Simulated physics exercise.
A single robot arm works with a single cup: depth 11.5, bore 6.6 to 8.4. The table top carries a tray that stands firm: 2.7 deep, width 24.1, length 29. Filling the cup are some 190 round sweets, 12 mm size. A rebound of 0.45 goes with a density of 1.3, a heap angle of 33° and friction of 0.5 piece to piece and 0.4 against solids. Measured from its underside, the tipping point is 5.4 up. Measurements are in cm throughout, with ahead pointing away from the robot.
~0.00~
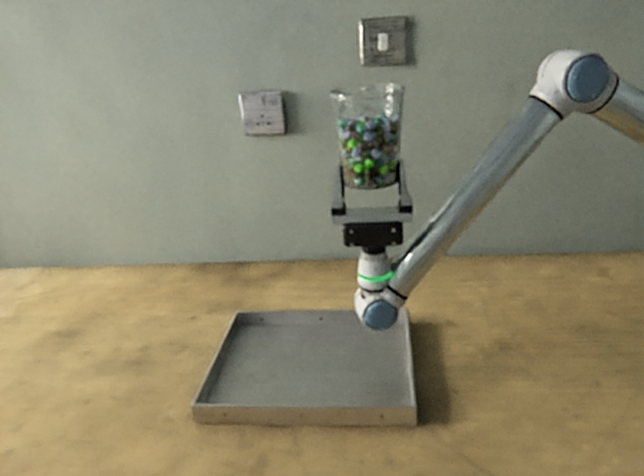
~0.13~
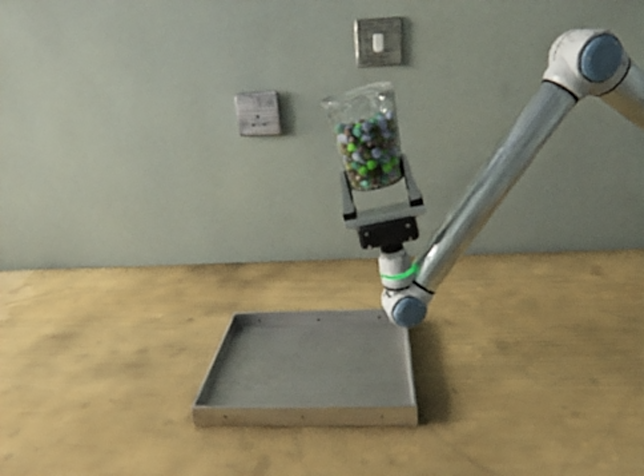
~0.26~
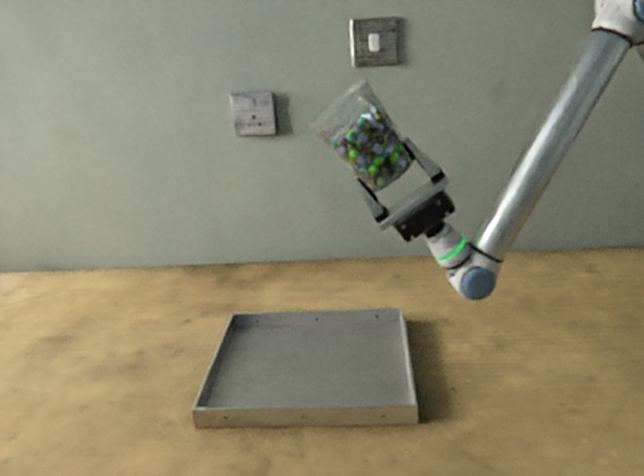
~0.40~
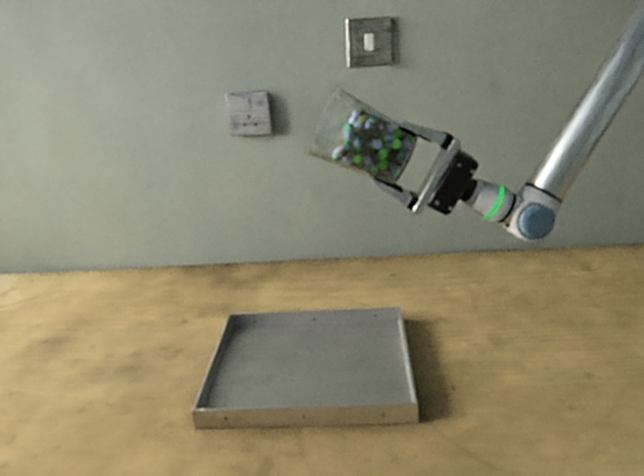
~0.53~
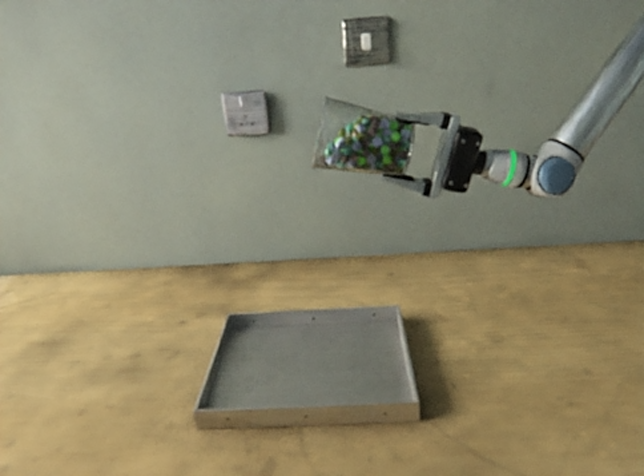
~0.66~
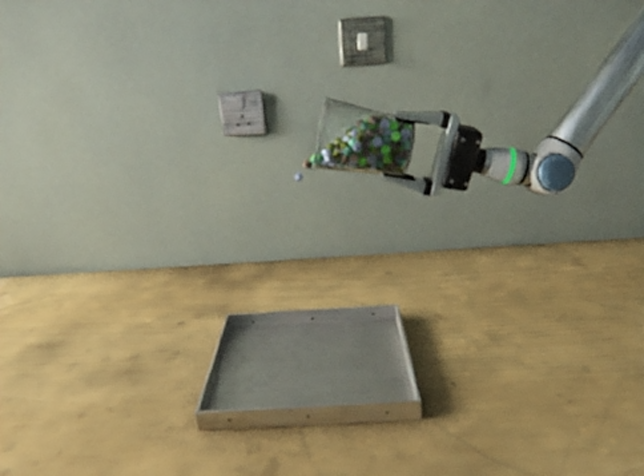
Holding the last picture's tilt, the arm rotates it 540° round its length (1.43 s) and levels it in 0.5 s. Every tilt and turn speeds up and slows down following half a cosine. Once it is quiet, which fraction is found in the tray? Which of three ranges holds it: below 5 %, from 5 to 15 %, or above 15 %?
It lands in the range above 15 %.
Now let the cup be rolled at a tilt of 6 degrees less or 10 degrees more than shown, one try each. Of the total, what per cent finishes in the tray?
You'd get close to 5 per cent, then close to 60 per cent.
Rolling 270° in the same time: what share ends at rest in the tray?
Then about 20 percent.
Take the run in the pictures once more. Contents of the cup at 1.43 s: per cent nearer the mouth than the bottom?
About 40 %.
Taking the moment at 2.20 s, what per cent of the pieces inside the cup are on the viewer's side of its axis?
The answer works out at some 65 percent.
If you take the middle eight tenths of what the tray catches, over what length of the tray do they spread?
Some 18 cm.
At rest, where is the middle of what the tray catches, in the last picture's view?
In the last view, around (276, 369).
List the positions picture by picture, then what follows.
The first picture shows cup middle at (369, 138), upright; upper third of the load around (368, 128), from x 345 to 395, top at y 115; 191 in the cup.
The second picture shows cup middle at (368, 139), tipped 10°; upper third of the load around (368, 129), from x 340 to 395, top at y 115.
The third picture shows cup middle at (366, 140), tipped 35°; upper third of the load around (367, 129), from x 335 to 405, top at y 110.
The fourth picture shows cup middle at (364, 141), tipped 61°; upper third of the load around (367, 130), from x 335 to 410, top at y 115.
The fifth picture shows cup middle at (364, 141), tipped 75°; upper third of the load around (373, 130), from x 325 to 405, top at y 120.
The sixth picture shows cup middle at (364, 141), tipped 76°; upper third of the load around (375, 132), from x 300 to 405, top at y 120; 190 in the cup, 1 in flight or on a rim.
After 1.43 s, tipped 76°, highest piece 37 above the table; 173 in the cup, 9 in the tray, 9 in flight or on a rim.
After 2.20 s, tipped 67°, highest piece 37 above the table; 147 in the cup, 42 in the tray, 1 on the table or floor, 1 in flight or on a rim.
After 2.79 s, upright, highest piece 39 above the table; 146 in the cup, 44 in the tray, 1 on the table or floor.
After 3.49 s, upright, highest piece 39 above the table; 146 in the cup, 44 in the tray, 1 on the table or floor.
At rest, 146 in the cup, 44 in the tray, 1 on the table or floor. That is 23 % in the tray.
